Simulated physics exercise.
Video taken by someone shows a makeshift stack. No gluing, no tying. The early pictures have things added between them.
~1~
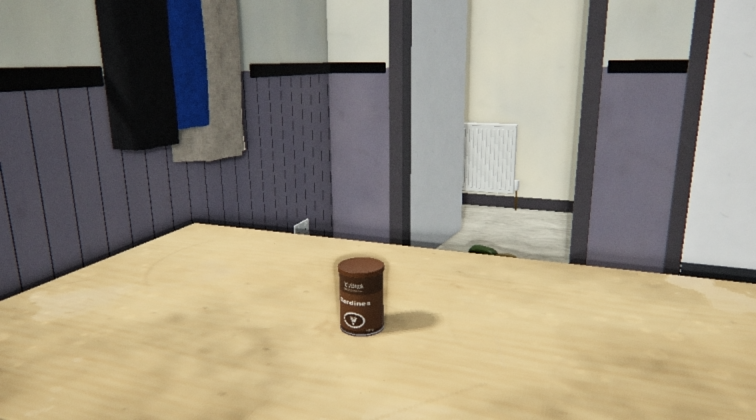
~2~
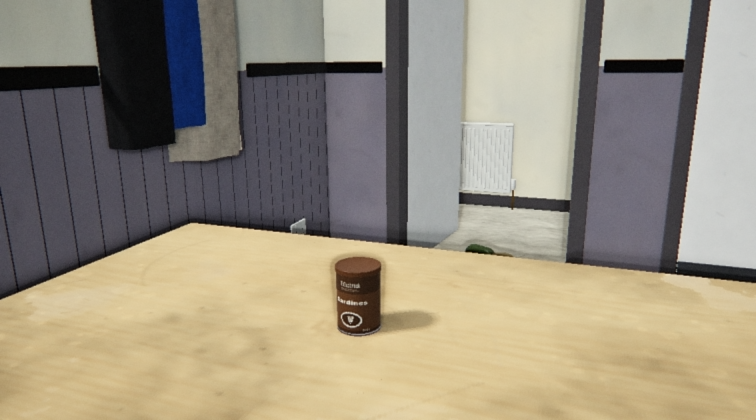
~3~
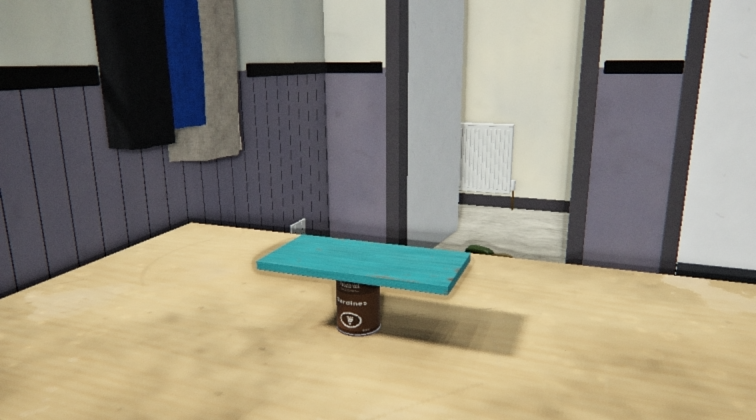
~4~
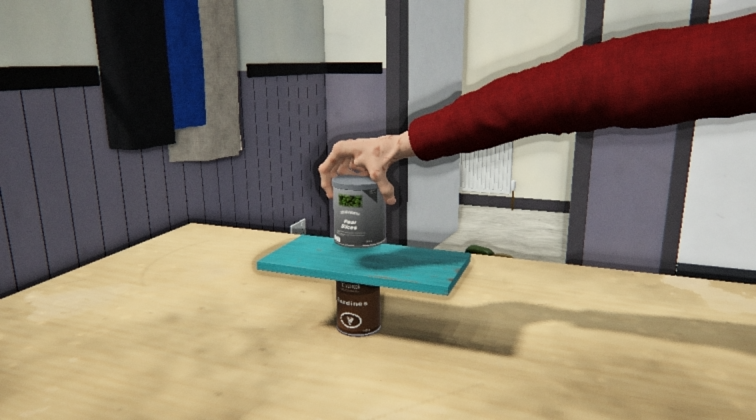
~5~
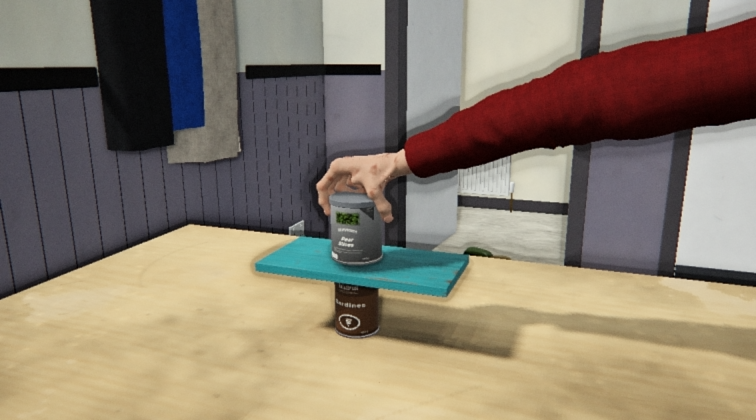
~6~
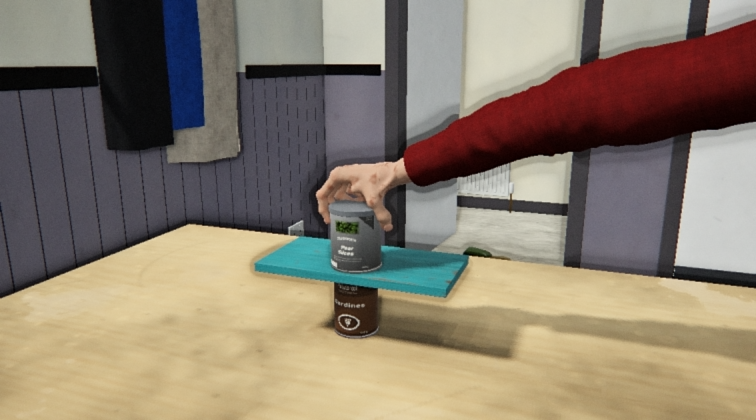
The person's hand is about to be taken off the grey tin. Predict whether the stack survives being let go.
Prediction: It survives.
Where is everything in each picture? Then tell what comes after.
In the first picture, the last thing is not in view yet.
In the second picture, the last thing is not in view yet.
In the third picture, the last thing is not in view yet; turquoise board (365, 261).
The fourth picture shows coming down; grey tin (360, 210); turquoise board (366, 261).
The fifth picture shows coming down; grey tin (357, 227); turquoise board (364, 263).
The sixth picture shows in place under the hand; grey tin (356, 236); turquoise board (364, 263).
Then, 0.90 s on from there, things are still on the move.
Then, 1.70 s on from there, grey tin resting near (356, 236).
In the end, all 3 unmoved. At the end, from the last picture's camera, grey tin near (357, 236). The stack stays up.
